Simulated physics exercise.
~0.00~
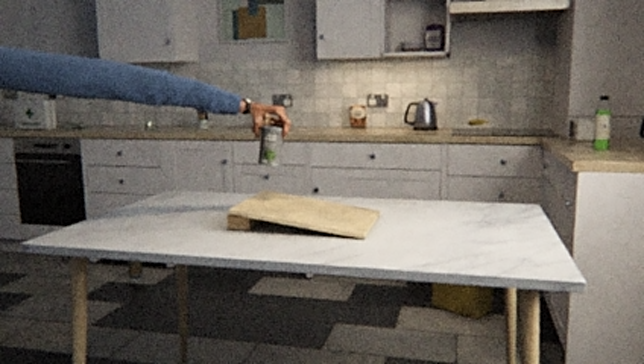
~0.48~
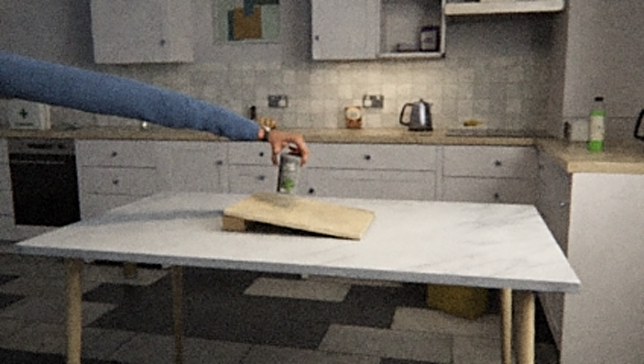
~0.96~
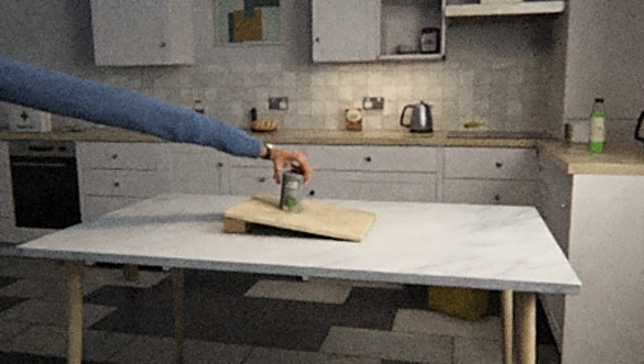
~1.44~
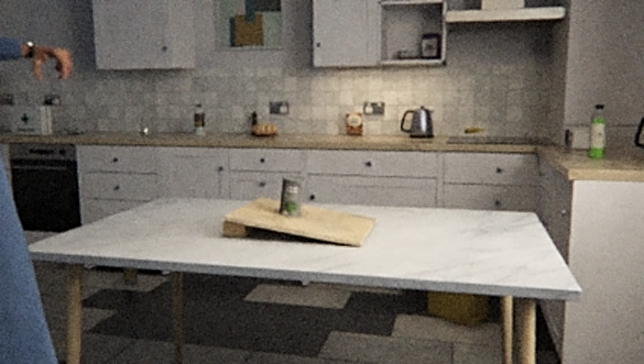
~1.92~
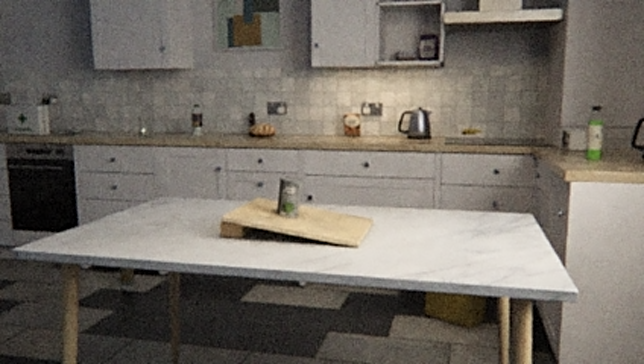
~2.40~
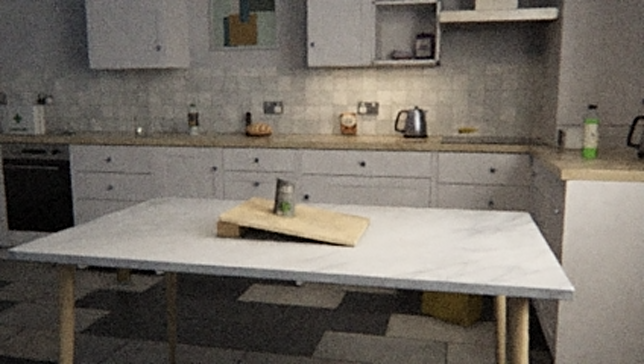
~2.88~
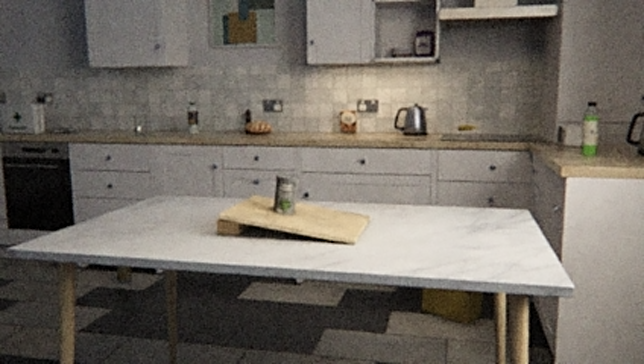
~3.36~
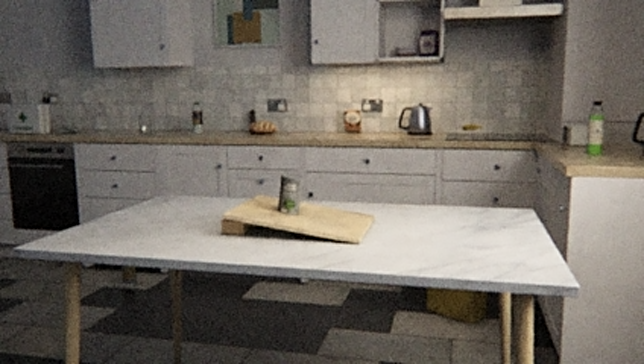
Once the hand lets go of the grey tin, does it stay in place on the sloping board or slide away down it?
The grey tin stays in place on the sloping board after the hand lets go.
